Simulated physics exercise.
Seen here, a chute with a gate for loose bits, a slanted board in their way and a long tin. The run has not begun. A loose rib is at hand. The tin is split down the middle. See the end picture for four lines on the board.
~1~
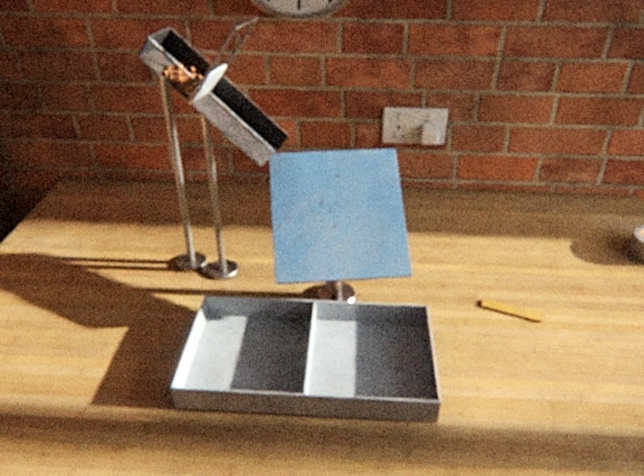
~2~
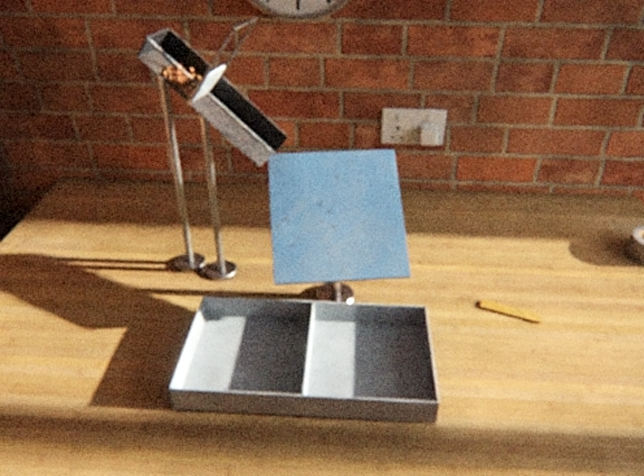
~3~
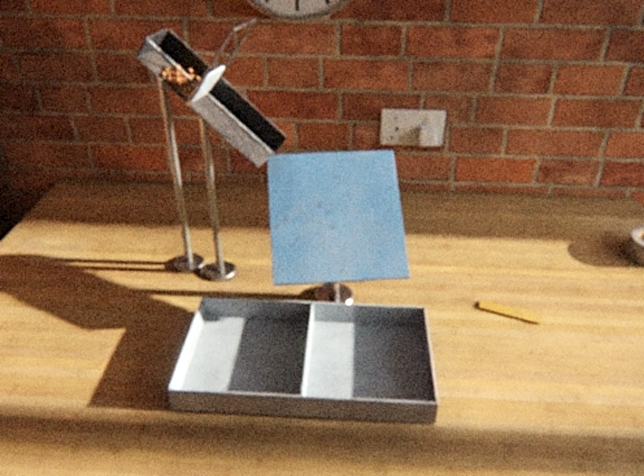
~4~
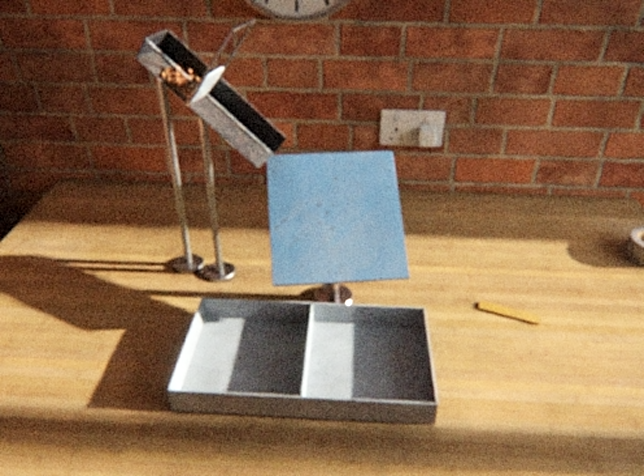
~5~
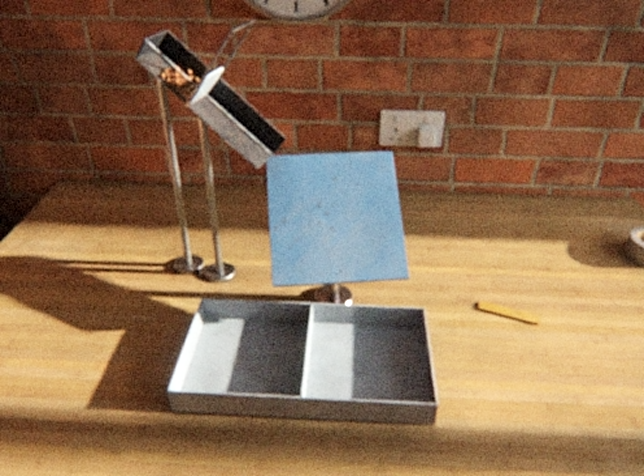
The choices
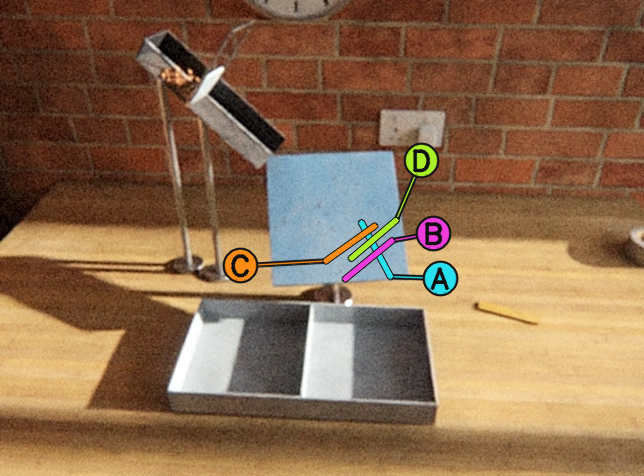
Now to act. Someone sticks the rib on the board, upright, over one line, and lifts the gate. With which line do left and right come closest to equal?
Take C.
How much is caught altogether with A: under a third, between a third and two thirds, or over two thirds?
Line A gives over two thirds.
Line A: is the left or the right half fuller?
Right.
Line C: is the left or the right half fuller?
Left.
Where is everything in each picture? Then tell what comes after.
In the first frame, load behind the gate at (189, 81), cereal balls; lip of the chute at (269, 159), sloping fairly steeply.
In the second frame, middle of the board at (337, 213), tilted fairly steeply; middle of its low edge at (343, 280); of its high edge at (331, 152).
In the third frame, front corners of the tin at (169, 389) and (438, 403); front end of its middle wall at (302, 396); gate still shut at (213, 75).
In the fourth frame, middle of the load at (186, 83); lip at (267, 161).
In the fifth frame, middle of the load at (186, 84); lip at (266, 161).
On the marked copy, line A from (361, 222) to (390, 276); line B from (392, 240) to (345, 279); line C from (374, 226) to (325, 261); line D from (396, 220) to (351, 258).
If A is chosen, of what is caught, a stray few in the left half, nearly all in the right.
If B is chosen, of what is caught, a small part in the left half, nearly all in the right.
If C is chosen, of what is caught, about two thirds in the left half, about a third in the right.
If D is chosen, of what is caught, a stray few in the left half, nearly all in the right.
